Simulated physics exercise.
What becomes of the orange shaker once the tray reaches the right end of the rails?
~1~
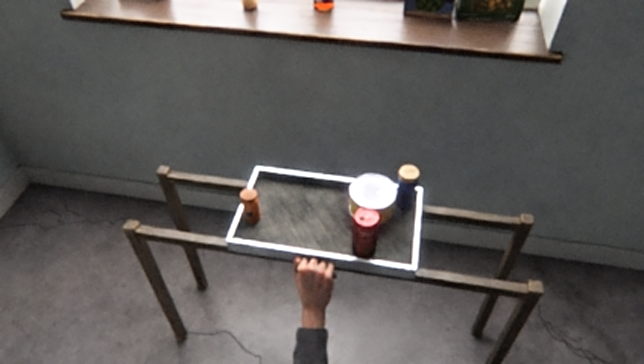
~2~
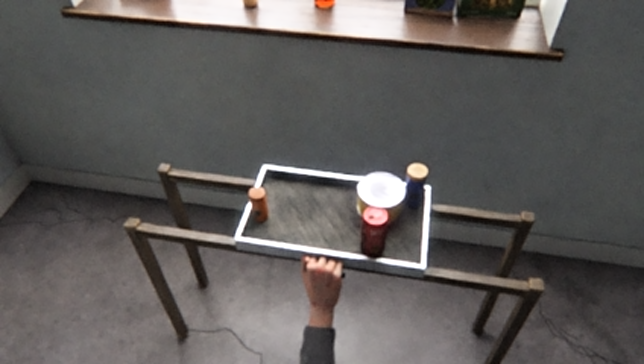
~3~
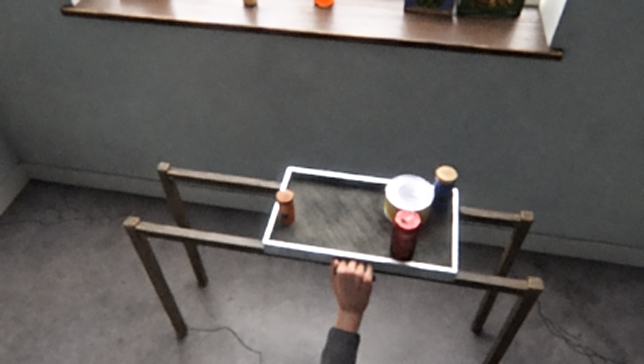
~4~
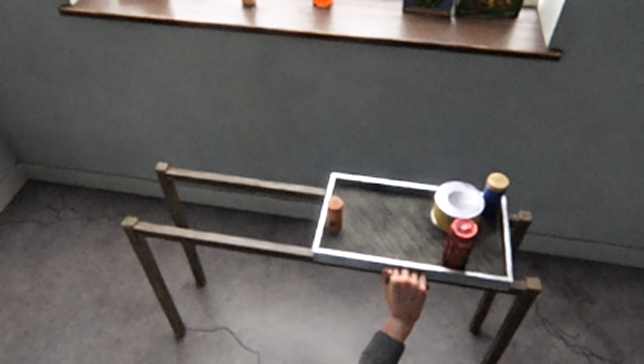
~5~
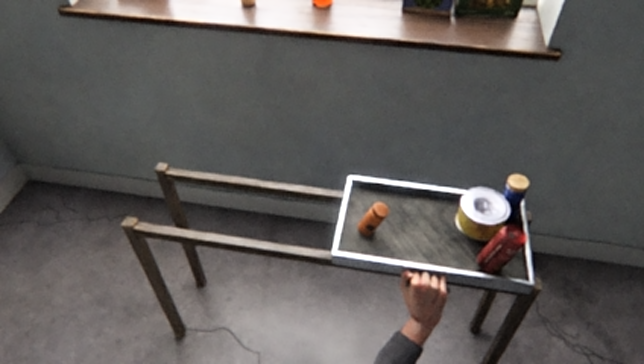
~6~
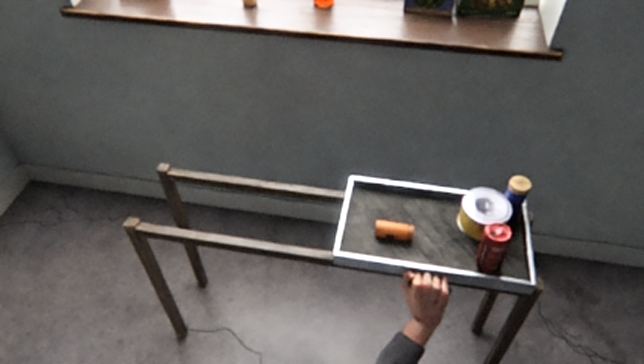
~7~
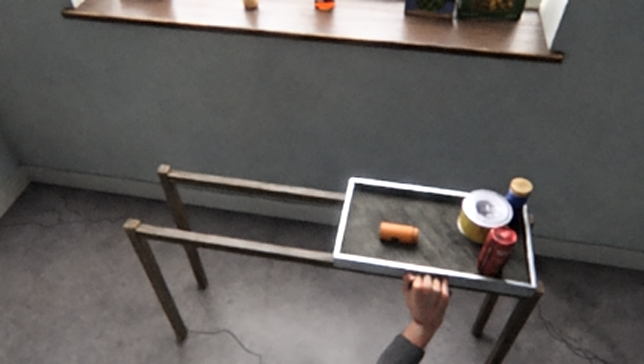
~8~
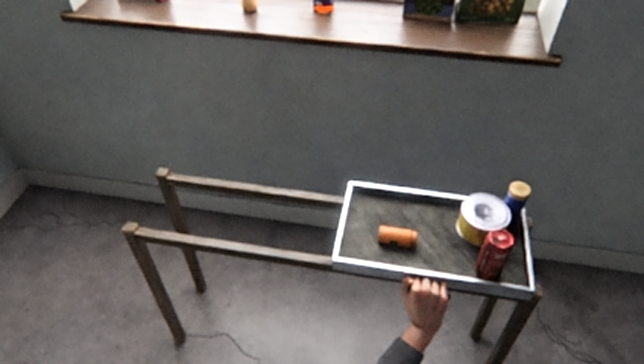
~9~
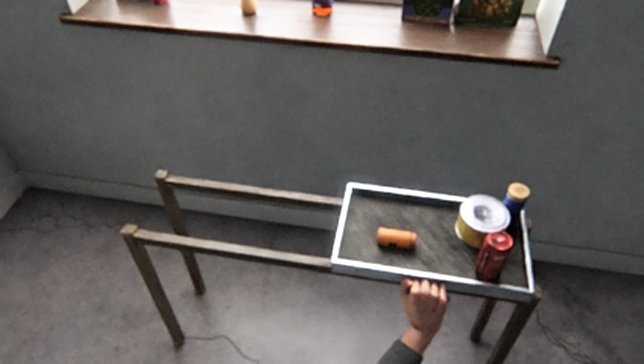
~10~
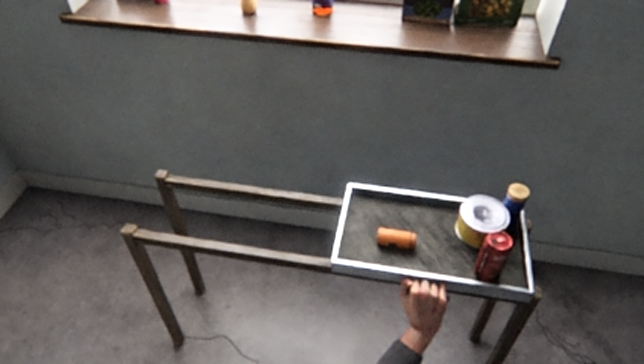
The orange shaker leaves its spot on the tray. It tips over and ends up lying on its side, a little further right on the tray than where it stood.
